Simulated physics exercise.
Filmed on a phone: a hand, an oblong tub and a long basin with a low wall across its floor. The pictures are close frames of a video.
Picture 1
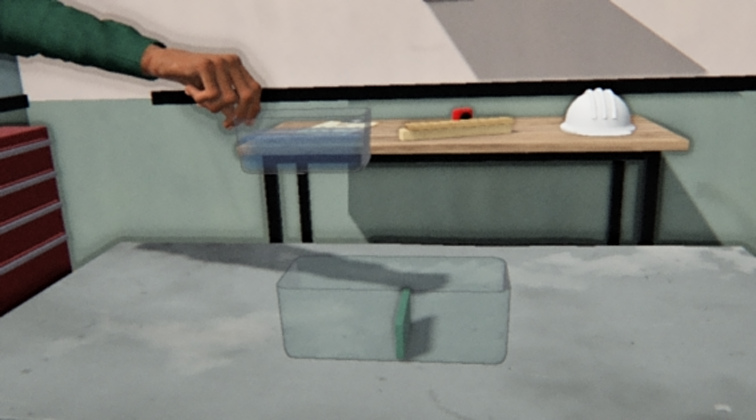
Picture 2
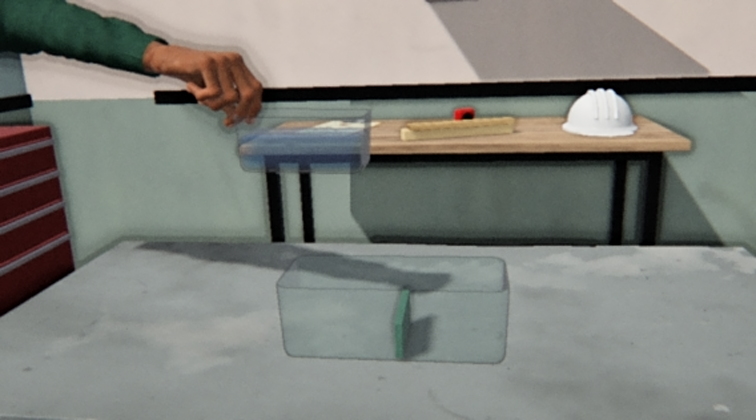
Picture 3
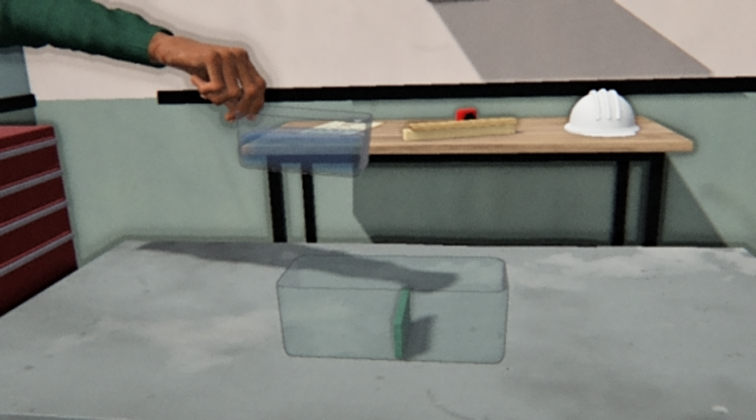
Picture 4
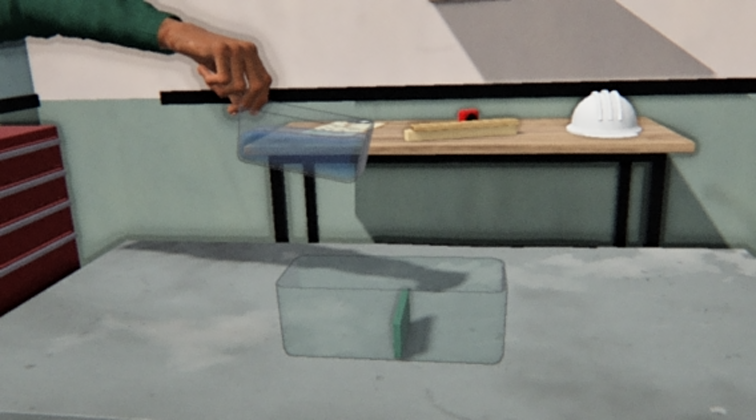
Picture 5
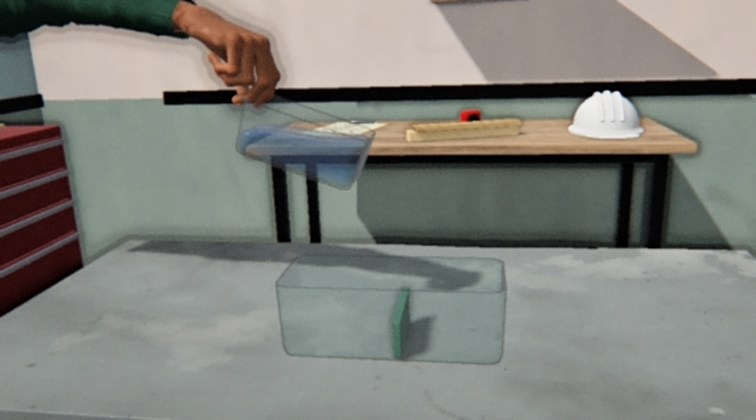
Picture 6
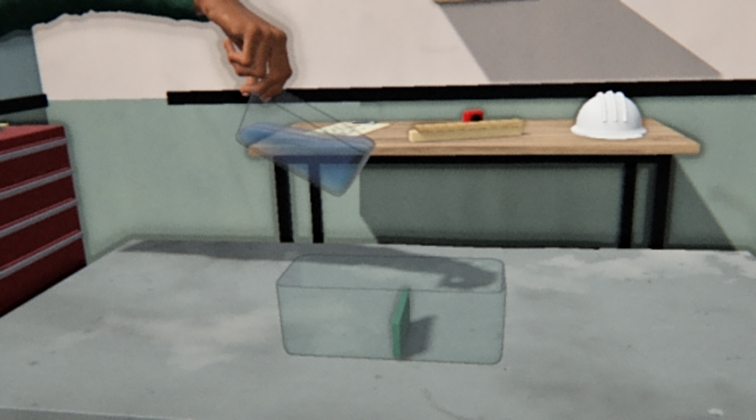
A brown-skinned hand in a dark green sleeve, reaching in from the upper left, holds a clear tub of blue liquid above a grey table and slowly tilts it, its right end dipping lower. Below, seen from slightly above, a long clear basin with a low green wall across its floor stays still. Behind are red drawers at left and a wooden workbench with a white hard hat, while the view drifts very slightly.
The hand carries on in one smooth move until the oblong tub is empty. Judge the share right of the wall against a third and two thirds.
The share right of the wall is between a third and two thirds.
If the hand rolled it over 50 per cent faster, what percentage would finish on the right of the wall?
Close to 60 per cent.
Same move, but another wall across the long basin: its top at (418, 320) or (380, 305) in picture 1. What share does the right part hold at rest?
About 40 and 75 per cent.
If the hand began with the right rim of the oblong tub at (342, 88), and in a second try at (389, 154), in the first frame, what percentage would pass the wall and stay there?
In turn 40 and 70 in a hundred.
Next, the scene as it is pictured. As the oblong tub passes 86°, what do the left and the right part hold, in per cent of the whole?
Near 0 on the left, 15 on the right.
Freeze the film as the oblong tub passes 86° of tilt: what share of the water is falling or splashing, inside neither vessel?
About 60 per cent.
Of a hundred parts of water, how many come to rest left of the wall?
Some 30 per cent.
A moment on, the tilt is 86° and 23 per cent is still to pour, 0 is left of the wall and 15 right of it.
Next, the tilt is 98° and 7 per cent is still to pour, 19 is left of the wall and 60 right of it.
Then the tilt is 98° and 2 per cent is still to pour, 28 is left of the wall and 58 right of it.
Later the tilt is 98° and 0 per cent is still to pour, 32 is left of the wall and 59 right of it.
In the end 32 per cent lies left of the wall, 59 right of it and 9 outside.
